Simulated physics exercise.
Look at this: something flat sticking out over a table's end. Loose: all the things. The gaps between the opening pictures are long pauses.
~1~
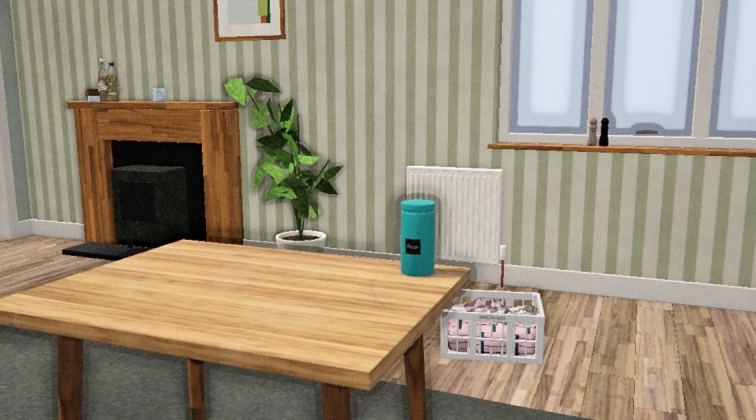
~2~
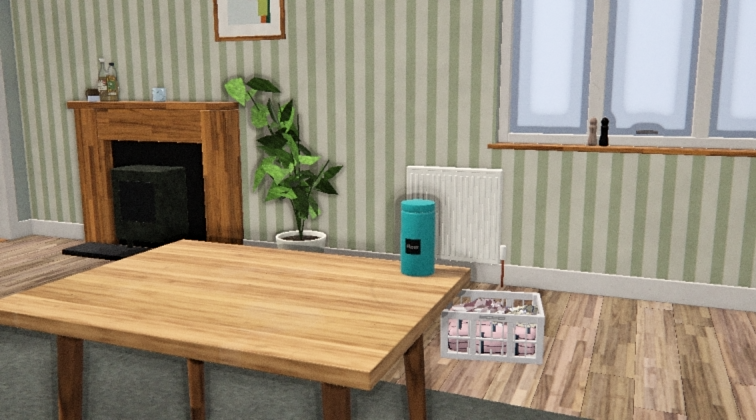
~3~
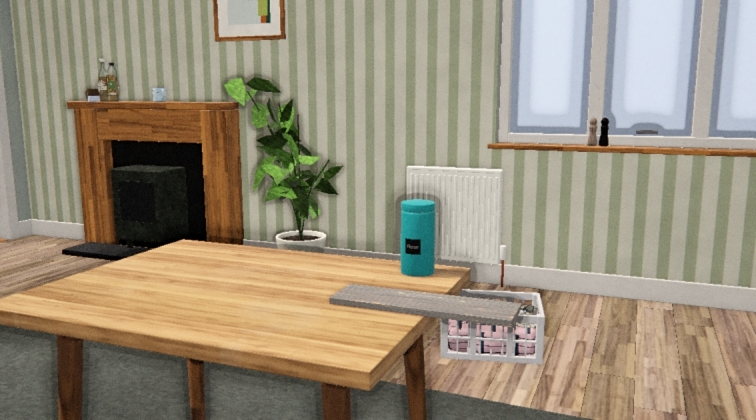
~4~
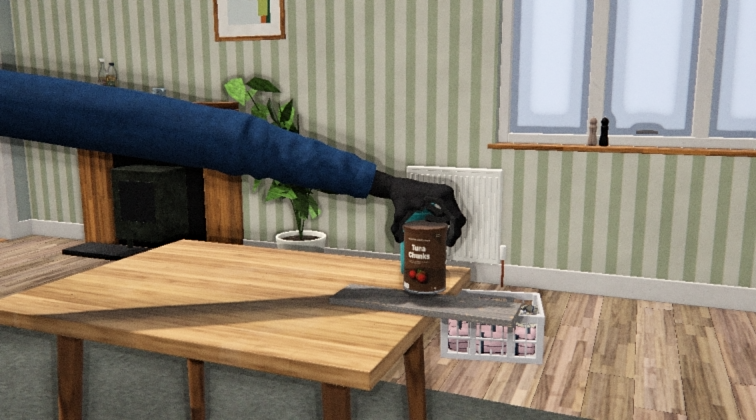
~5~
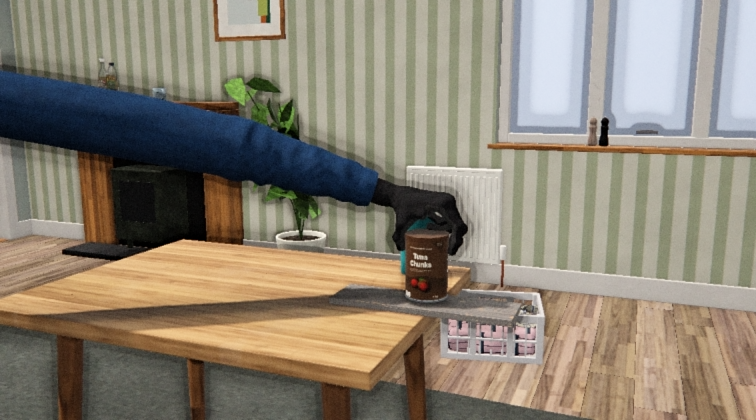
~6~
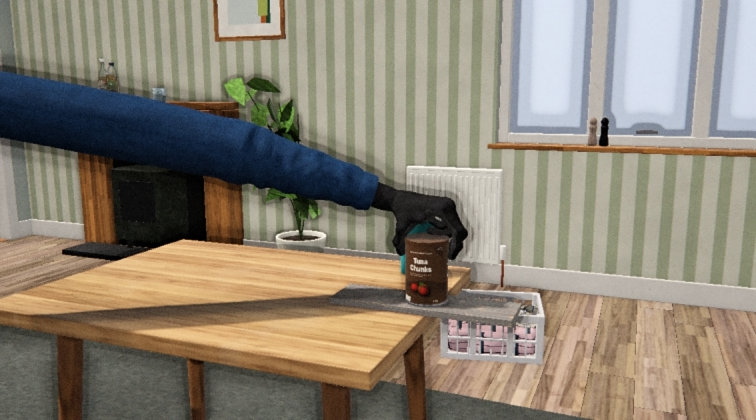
A gloved hand lowers a brown tin onto the grey board overhanging the wooden table.
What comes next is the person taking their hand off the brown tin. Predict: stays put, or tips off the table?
The arrangement survives.
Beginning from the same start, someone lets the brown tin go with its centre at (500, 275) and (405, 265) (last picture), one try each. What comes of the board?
Well, first it tumbles down, and then in the second try it stays in place.
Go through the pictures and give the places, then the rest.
The last thing is not in view yet, in the first frame.
The last thing is not in view yet, in the second frame.
The last thing is not in view yet; grey board (424, 304), in the third frame.
Coming down; brown tin (425, 257); grey board (424, 304), in the fourth frame.
Coming down; brown tin (427, 265); grey board (424, 304), in the fifth frame.
In place under the hand; brown tin (427, 269); grey board (424, 304), in the sixth frame.
Then, 0.30 s on from there, no change.
Then, 0.70 s on from there, brown tin resting near (427, 270).
In the end, all 3 unmoved. At the end, from the last picture's camera, brown tin near (427, 270). The board stays on the table.
